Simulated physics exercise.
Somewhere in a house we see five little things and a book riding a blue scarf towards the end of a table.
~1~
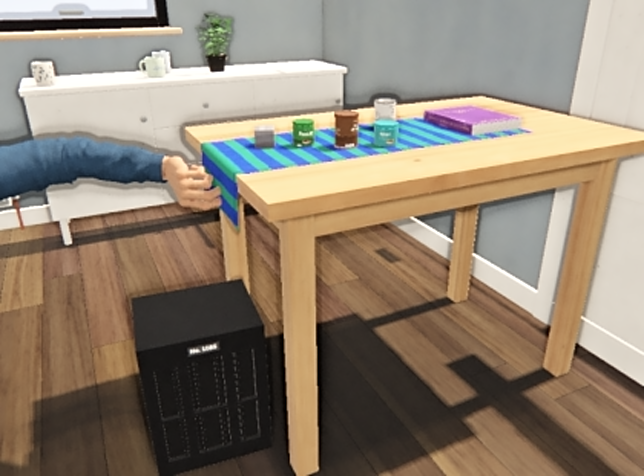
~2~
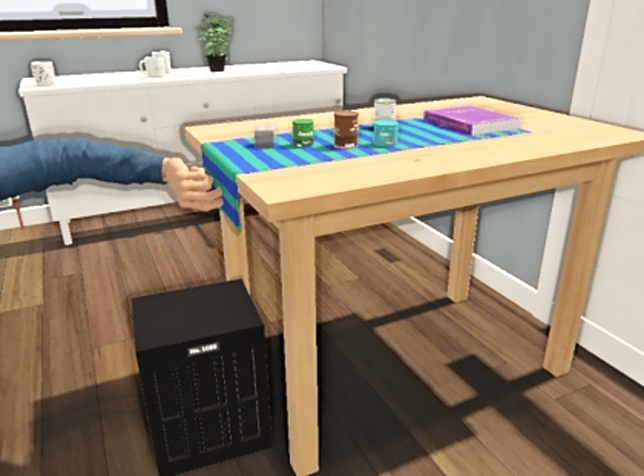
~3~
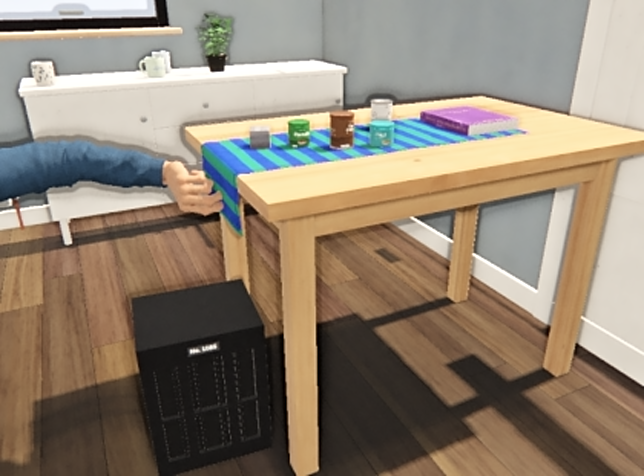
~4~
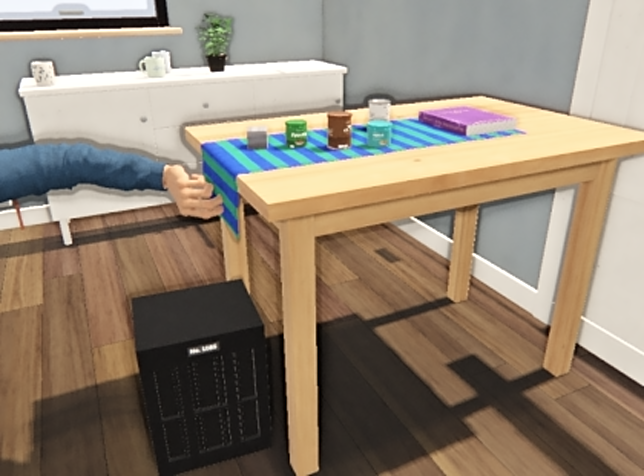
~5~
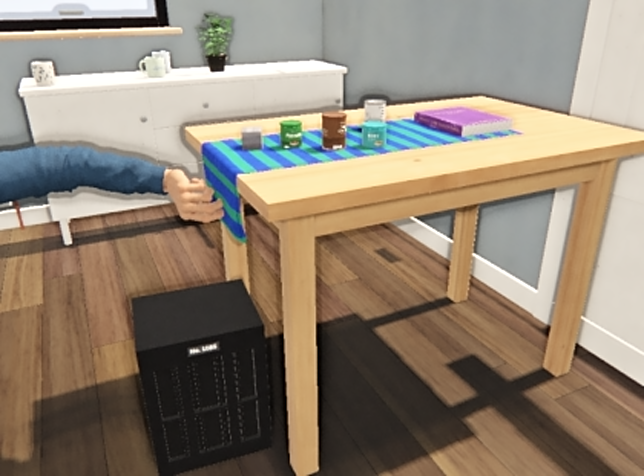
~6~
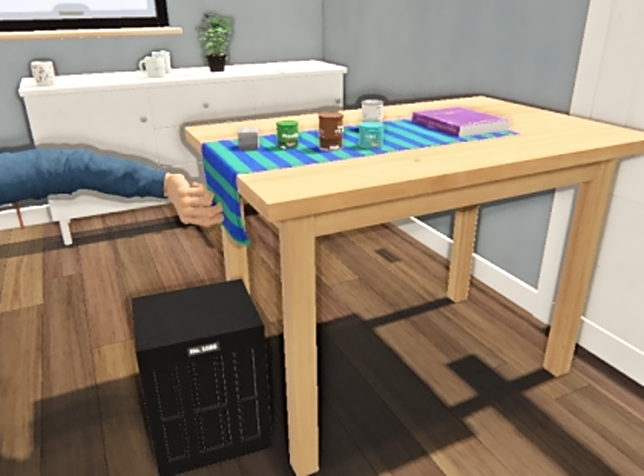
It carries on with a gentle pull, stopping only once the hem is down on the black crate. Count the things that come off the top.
The total lost is two.
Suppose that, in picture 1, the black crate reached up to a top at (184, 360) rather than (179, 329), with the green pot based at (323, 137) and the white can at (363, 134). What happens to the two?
The green pot does not stay aboard, and the white can stays aboard.
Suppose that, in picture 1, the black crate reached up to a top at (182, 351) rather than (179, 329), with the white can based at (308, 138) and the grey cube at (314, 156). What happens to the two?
So the white can leaves, and the grey cube leaves.
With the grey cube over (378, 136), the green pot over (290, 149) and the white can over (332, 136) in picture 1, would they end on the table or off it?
The grey cube stays put; the green pot ends up off; the white can stays put.
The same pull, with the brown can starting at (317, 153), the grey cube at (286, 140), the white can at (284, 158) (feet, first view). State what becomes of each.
Short version: Brown can drops, grey cube drops, white can drops.
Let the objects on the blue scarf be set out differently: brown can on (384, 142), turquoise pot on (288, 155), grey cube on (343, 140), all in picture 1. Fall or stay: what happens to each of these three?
I'd say the brown can hangs on, the turquoise pot takes a fall, and the grey cube hangs on.
Soon after, hem near (225, 266); grey cube gone.
Then, hem on the crate; grey cube and green pot gone.
At rest, hem on the crate; grey cube and green pot gone. Over the edge go two.
